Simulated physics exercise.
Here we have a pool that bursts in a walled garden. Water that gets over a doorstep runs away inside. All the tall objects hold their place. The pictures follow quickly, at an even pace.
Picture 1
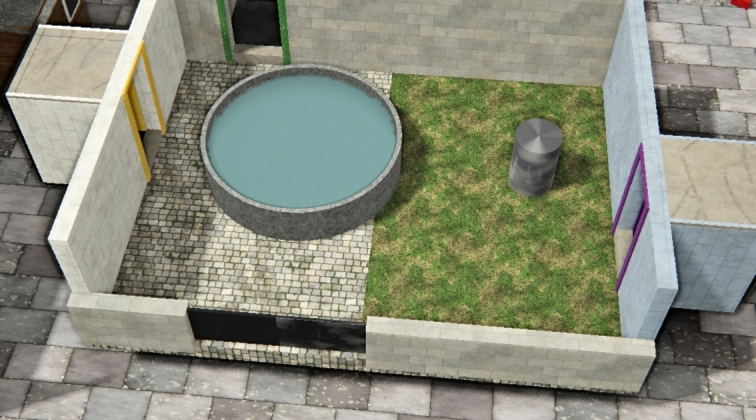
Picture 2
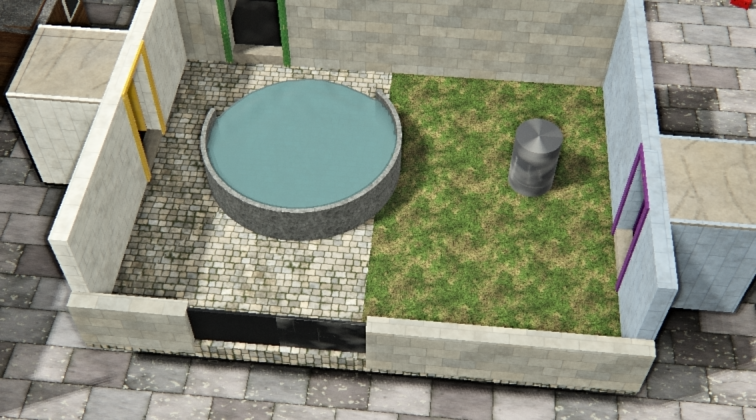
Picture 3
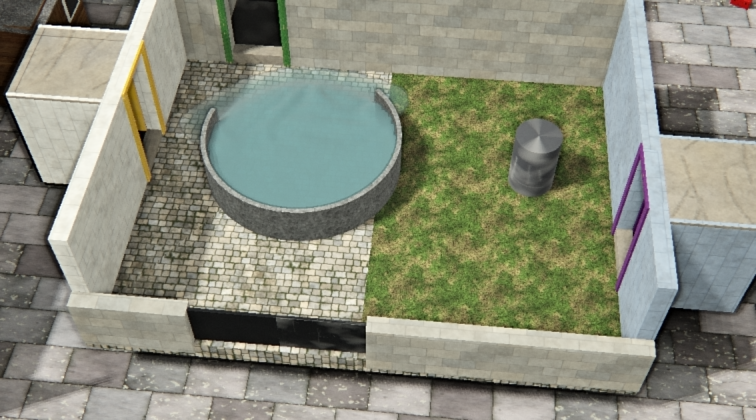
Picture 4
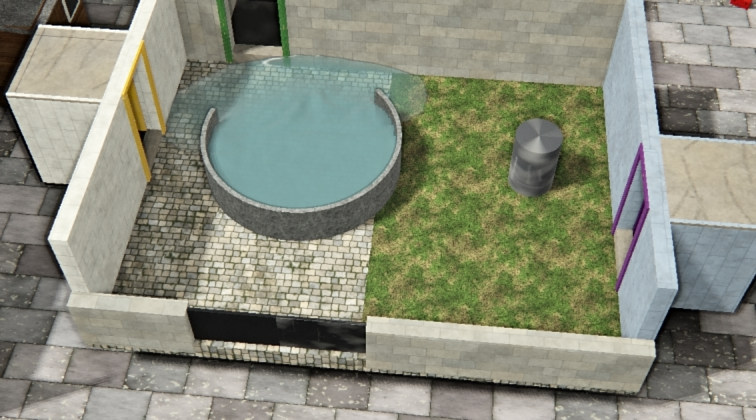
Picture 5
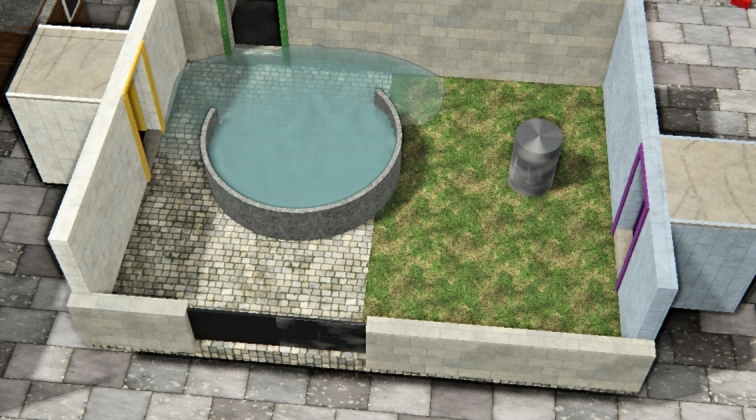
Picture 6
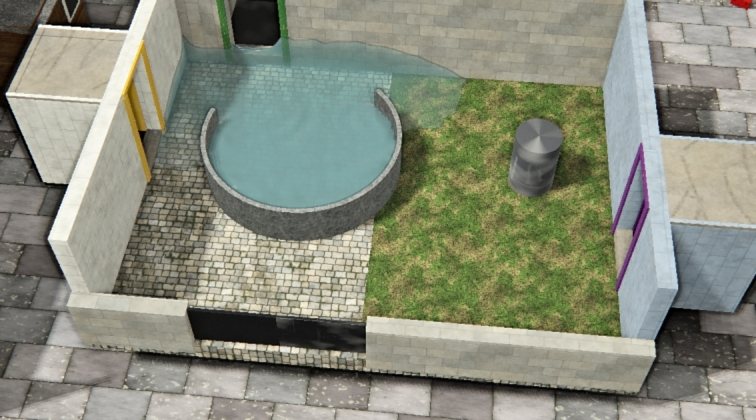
A round grey stone tank brimming with blue-green water stands in a walled courtyard, seen from high above by a still camera. Pale cobbles lie around it, with grass and a grey metal cylinder to the right, a yellow-edged opening left, a green one behind and a purple one right. The tank's far side opens, and water spreads backward across the cobbles and rightward onto the grass.
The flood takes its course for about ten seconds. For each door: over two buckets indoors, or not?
In the end: The green door takes more than that; the yellow door takes more than that; the purple door stays under that.
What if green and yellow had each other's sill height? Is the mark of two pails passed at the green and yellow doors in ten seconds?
My reading: Green is over, yellow takes less.
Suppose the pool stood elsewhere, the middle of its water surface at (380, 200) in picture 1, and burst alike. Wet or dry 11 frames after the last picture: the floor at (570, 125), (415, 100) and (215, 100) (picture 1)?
As listed: Covered, awash, flooded.
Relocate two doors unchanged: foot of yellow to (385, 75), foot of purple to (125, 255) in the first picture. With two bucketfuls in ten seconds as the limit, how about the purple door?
Then: The purple door takes less.
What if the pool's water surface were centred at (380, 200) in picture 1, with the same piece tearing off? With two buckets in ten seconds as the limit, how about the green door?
One by one: The green one is over.
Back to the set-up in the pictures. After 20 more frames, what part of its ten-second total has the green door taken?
About 95 per cent.
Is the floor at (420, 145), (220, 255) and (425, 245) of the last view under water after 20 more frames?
As listed: Covered, flooded, not flooded.
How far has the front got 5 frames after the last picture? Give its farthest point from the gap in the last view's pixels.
At about (538, 89).
A moment on, water covers 20 % of the floor; the green door over two buckets in, the yellow door wet at the sill, nothing in, the purple door not reached.
Next, water covers 35 % of the floor; the green door far over two buckets in, the yellow door wet at the sill, nothing in, the purple door not reached.
Then, water covers 60 % of the floor; the green door far over two buckets in, the yellow door over two buckets in, the purple door not reached.
Later, water covers 95 % of the floor; the green door far over two buckets in, the yellow door over two buckets in, the purple door wet at the sill, nothing in.
In the end, water covers 100 % of the floor; the green door far over two buckets in, the yellow door over two buckets in, the purple door wet at the sill, nothing in.
